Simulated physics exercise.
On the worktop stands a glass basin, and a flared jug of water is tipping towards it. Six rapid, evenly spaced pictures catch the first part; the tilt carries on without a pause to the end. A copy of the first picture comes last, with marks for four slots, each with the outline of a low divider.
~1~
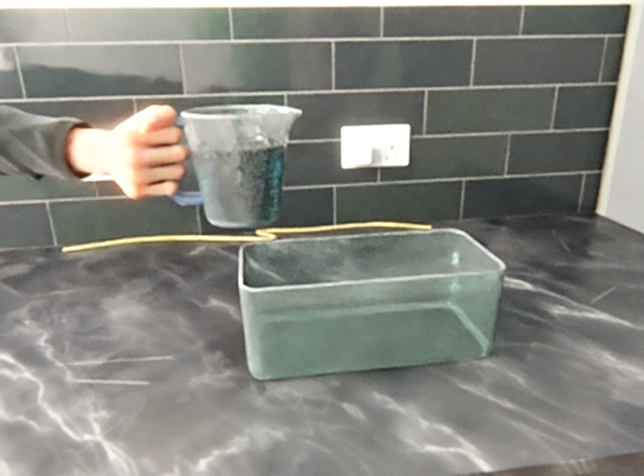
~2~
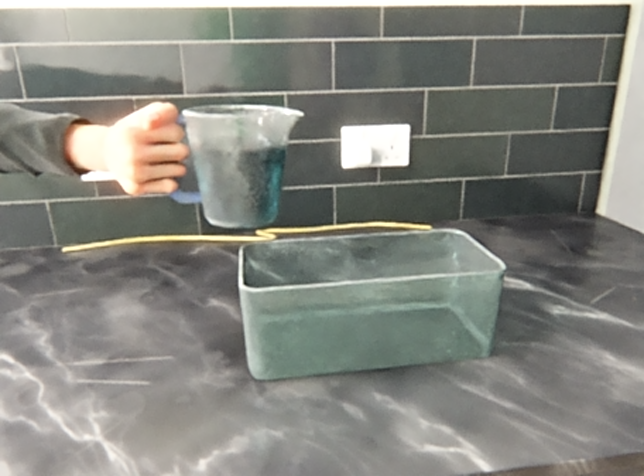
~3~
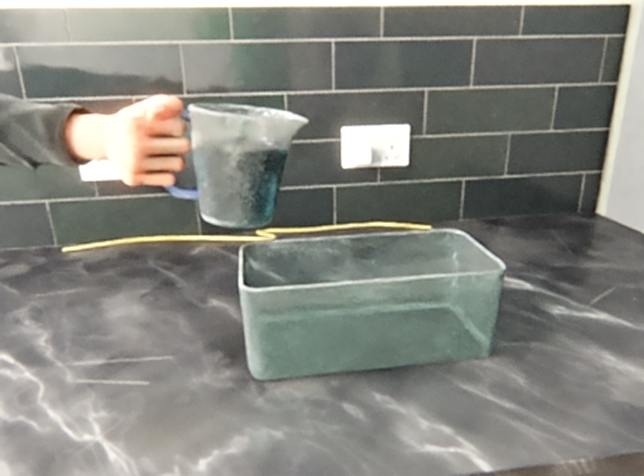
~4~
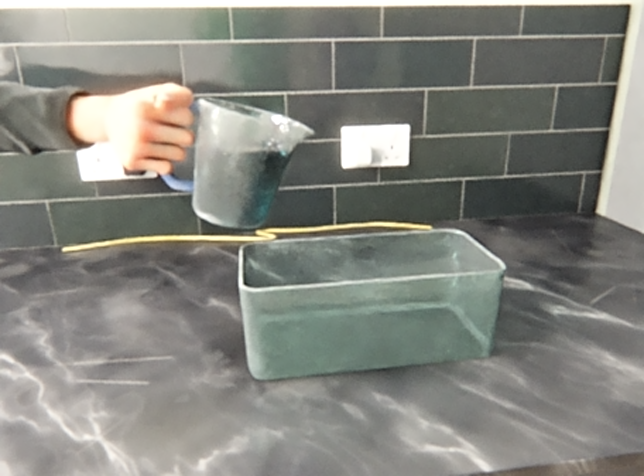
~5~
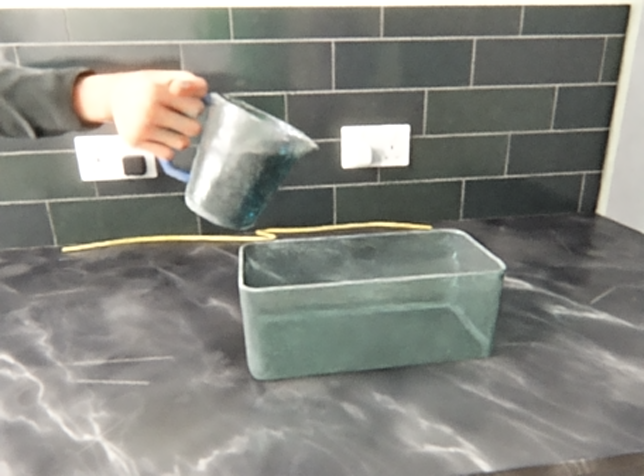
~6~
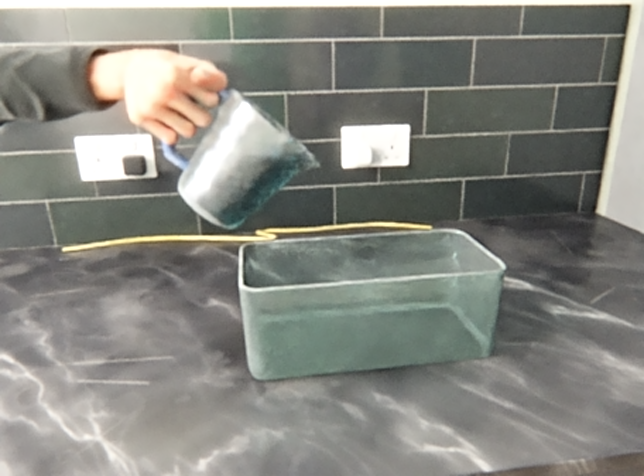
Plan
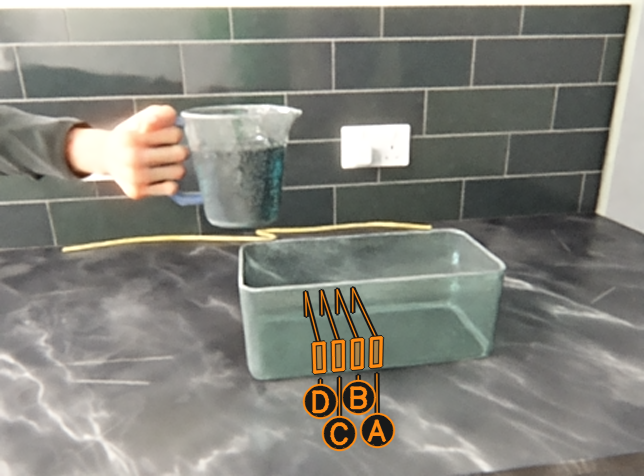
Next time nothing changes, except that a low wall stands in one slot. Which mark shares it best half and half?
Position B.
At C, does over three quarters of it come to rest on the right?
Yes, it does.
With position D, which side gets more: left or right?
The right one.
On the marked copy, A at (376, 373); B at (358, 375); C at (339, 377); D at (320, 379).
With A, about 86 % ends left of the wall and 12 % right of it; 3 % is lost outside.
With B, about 45 % ends left of the wall and 53 % right of it.
With C, about 7 % ends left of the wall and 92 % right of it.
With D, about 5 % ends left of the wall and 94 % right of it.
